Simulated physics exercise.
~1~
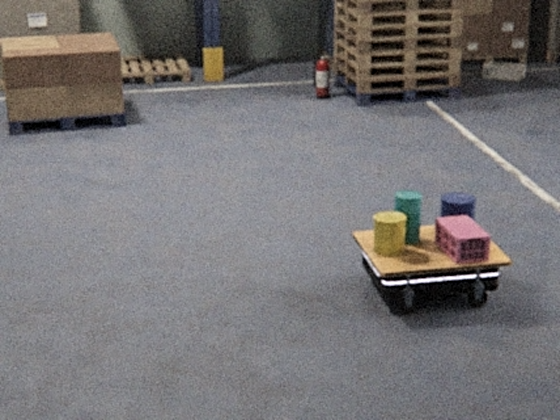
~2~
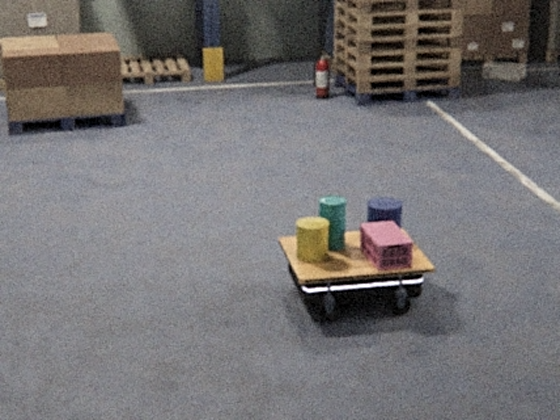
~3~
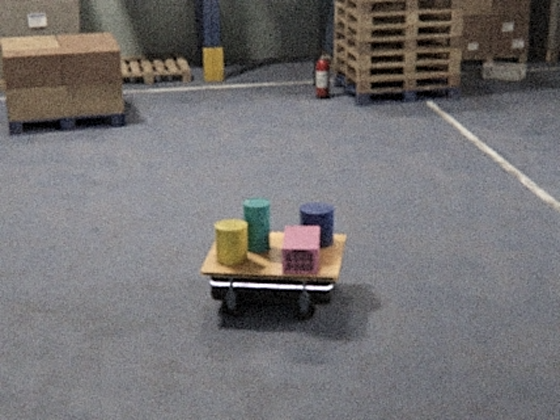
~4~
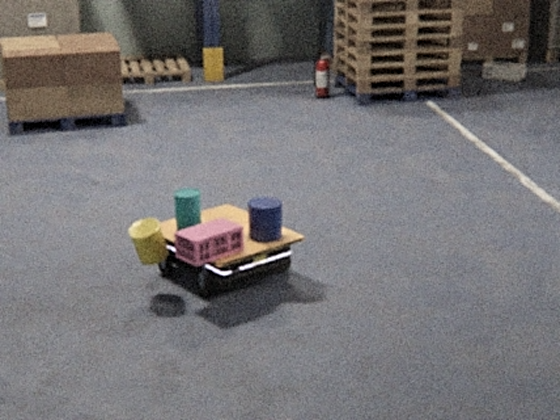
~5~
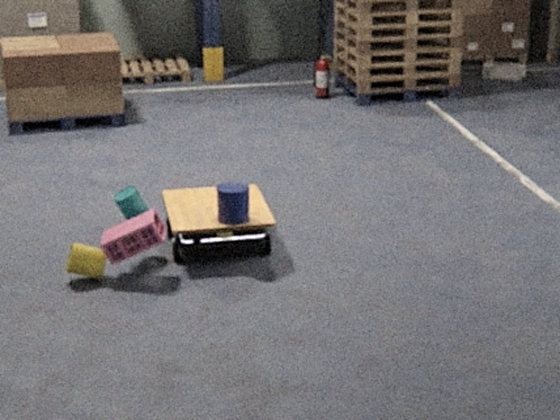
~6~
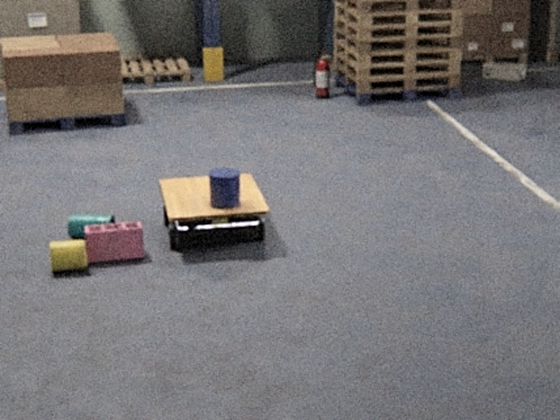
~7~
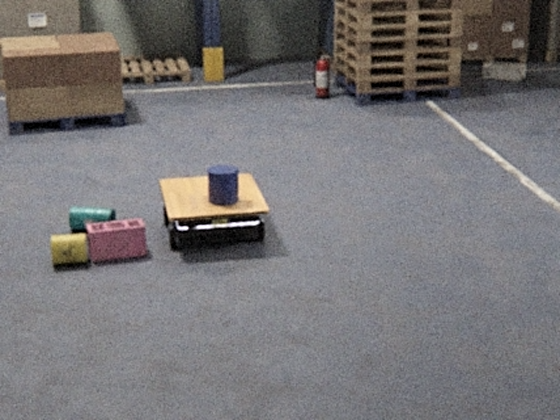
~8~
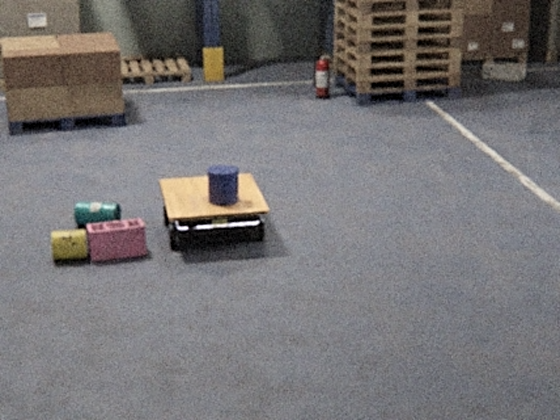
In a warehouse with a grey floor, seen from a fixed and slightly raised view, stacked boxes and wooden pallets stand at the back near a red extinguisher. A low cart with a flat wooden deck rolls leftward from the right, carrying a yellow pail, a turquoise canister, a blue pail and a pink crate. It then swings sharply away from the viewer, and the yellow pail tips off the left side. The pink crate and turquoise canister tumble after it. The cart stops with only the blue pail upright on its deck, the fallen items lying on the floor to its left.
